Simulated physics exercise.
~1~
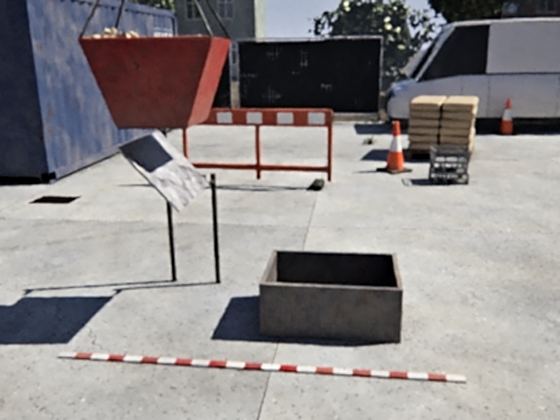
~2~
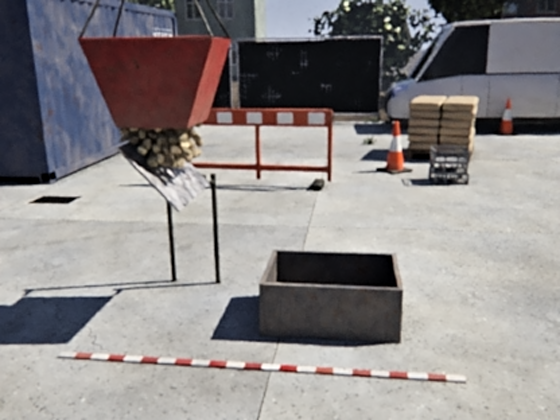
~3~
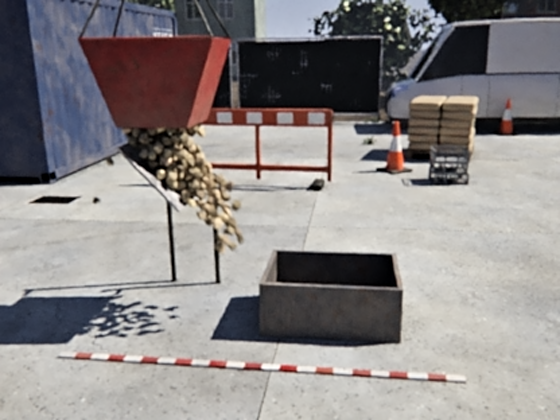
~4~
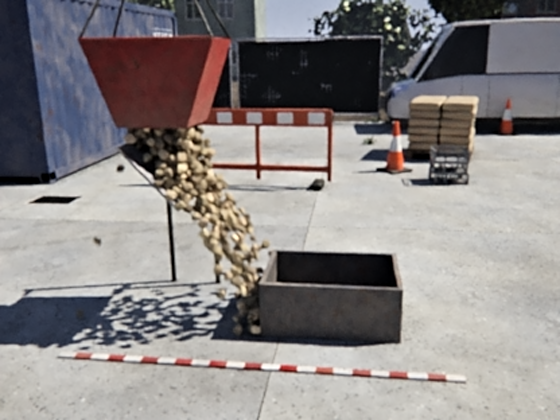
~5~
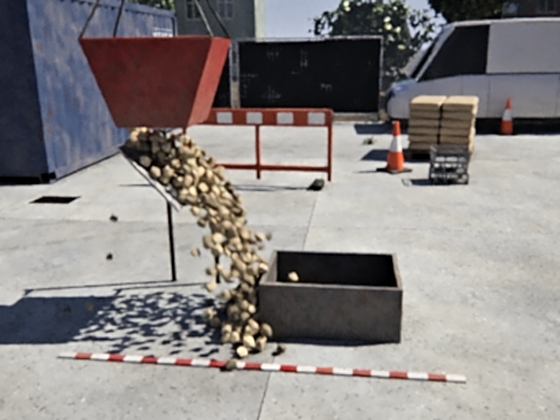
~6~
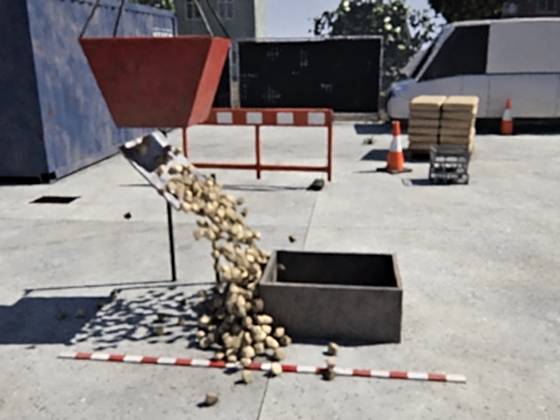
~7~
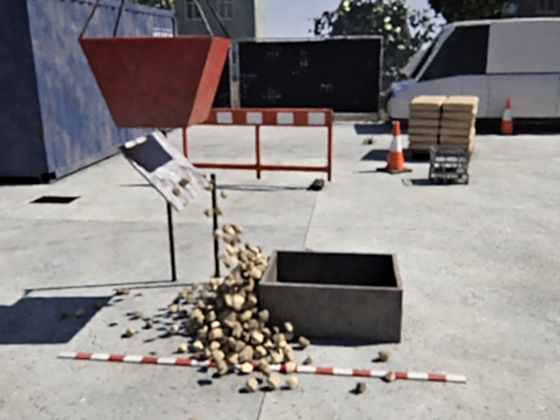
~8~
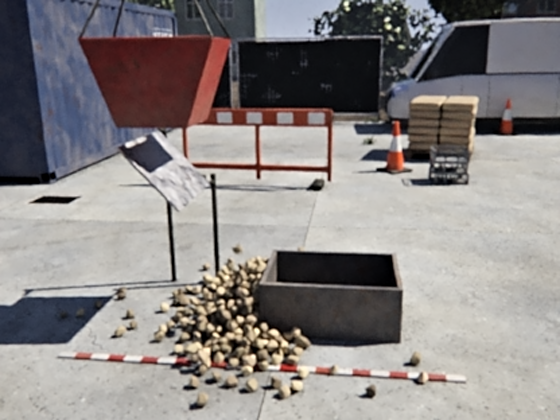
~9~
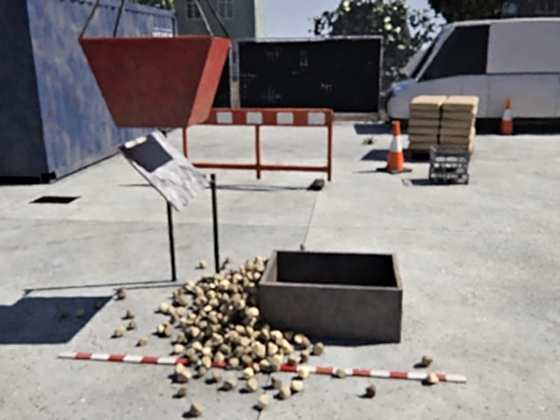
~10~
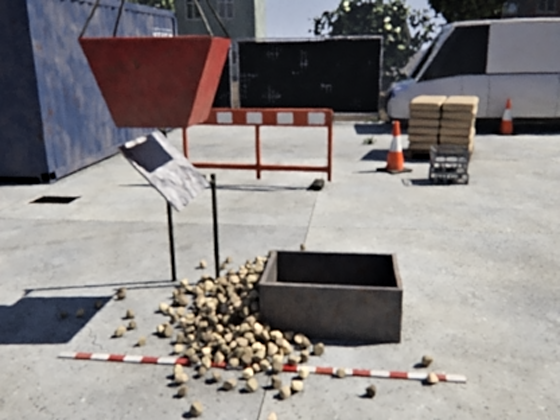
Red skip dropping pale stones down a sloping steel plate, most piling up left of the grey bin, which stays nearly empty.
